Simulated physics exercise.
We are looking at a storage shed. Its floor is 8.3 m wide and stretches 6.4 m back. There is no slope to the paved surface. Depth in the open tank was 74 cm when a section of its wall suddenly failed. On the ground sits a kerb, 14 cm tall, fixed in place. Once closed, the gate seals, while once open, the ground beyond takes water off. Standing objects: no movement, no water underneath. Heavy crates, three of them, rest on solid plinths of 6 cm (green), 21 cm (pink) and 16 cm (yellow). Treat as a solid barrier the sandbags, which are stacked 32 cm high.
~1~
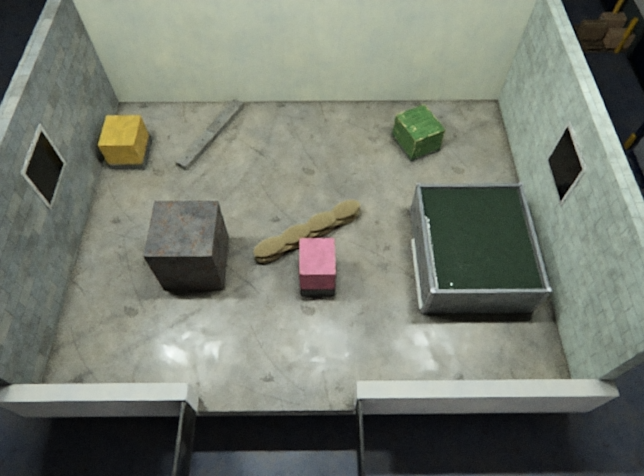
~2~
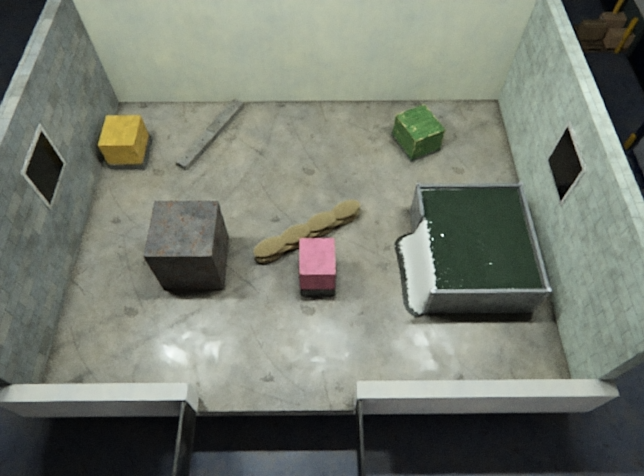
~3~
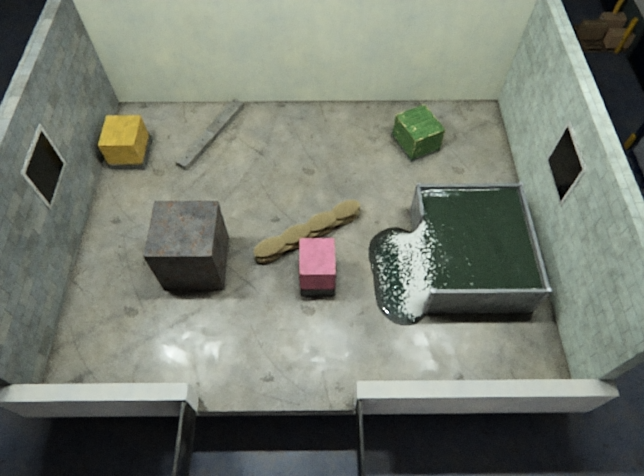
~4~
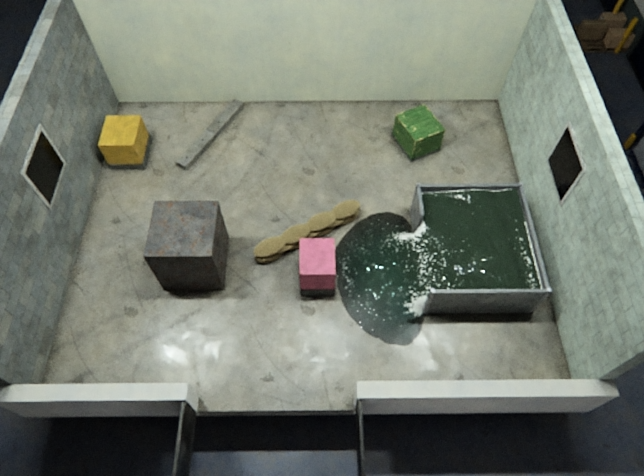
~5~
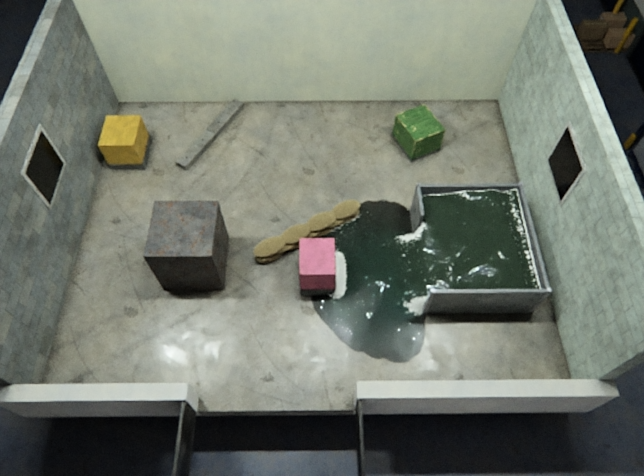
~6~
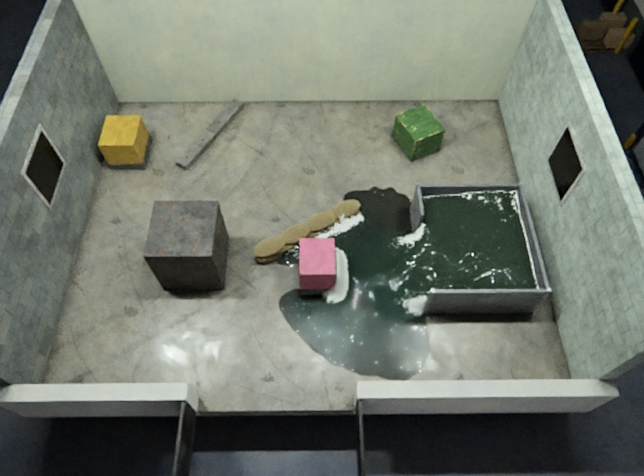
Dark green water pours from the open tank and spreads left around the pink block.
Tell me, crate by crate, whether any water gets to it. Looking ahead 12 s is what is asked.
Here it is: Green crate, water gets to it; pink crate, water gets to it; yellow crate, no water gets to it.
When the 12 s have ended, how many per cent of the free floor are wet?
Some 95 per cent of the floor is wet.
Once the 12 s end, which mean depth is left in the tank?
I'd put the mean depth near 4 centimetres.
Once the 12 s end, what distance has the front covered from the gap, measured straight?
It's close to 7.4 metres.
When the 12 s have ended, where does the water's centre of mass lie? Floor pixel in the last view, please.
Near (310, 222).
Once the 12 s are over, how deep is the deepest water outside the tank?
About 6 cm at most.
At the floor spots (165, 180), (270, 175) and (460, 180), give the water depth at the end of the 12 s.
Spot one 3 cm, spot two 3 cm, spot three 2 cm.
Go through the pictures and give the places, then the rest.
Still water, 74 cm deep, in the open tank at (478, 237), in the first frame.
Water pours out at (424, 266) and has run 0.8 m, to (420, 314); deepest outside 40 cm, 74 cm at the open tank's back, in the second frame.
Water pours out at (423, 267) and has run 1.0 m, to (379, 238); deepest outside 44 cm, 74 cm at the open tank's back, in the third frame.
The front is at (340, 253), 1.5 m from the gap at (423, 268); 2.7 m2 of floor is under water; 69 cm left at the back of the open tank, in the fourth frame.
The front is at (310, 259), 2.0 m from the gap at (423, 268); 4.0 m2 of floor is under water; 62 cm left at the back of the open tank, in the fifth frame.
Water pours out at (423, 268) and has run 2.5 m, to (280, 259); deepest outside 71 cm, 65 cm at the open tank's back, in the sixth frame.
A moment later water covers 20 % of the floor and is deepest (48 cm) near (326, 236); green plinth not reached, pink plinth reached, yellow plinth not reached.
Soon after water covers 30 % of the floor and is deepest (40 cm) near (326, 236); green plinth reached, pink plinth reached, yellow plinth not reached.
Next water covers 40 % of the floor and is deepest (27 cm) near (50, 397); green plinth reached, pink plinth reached, yellow plinth not reached.
Later on water covers 75 % of the floor and is deepest (10 cm) near (326, 236); green plinth reached, pink plinth reached, yellow plinth reached.
At the end water covers 95 % of the floor and is deepest (6 cm) near (160, 105); highest at the green plinth 10 cm, highest at the pink plinth 59 cm, highest at the yellow plinth 9 cm.
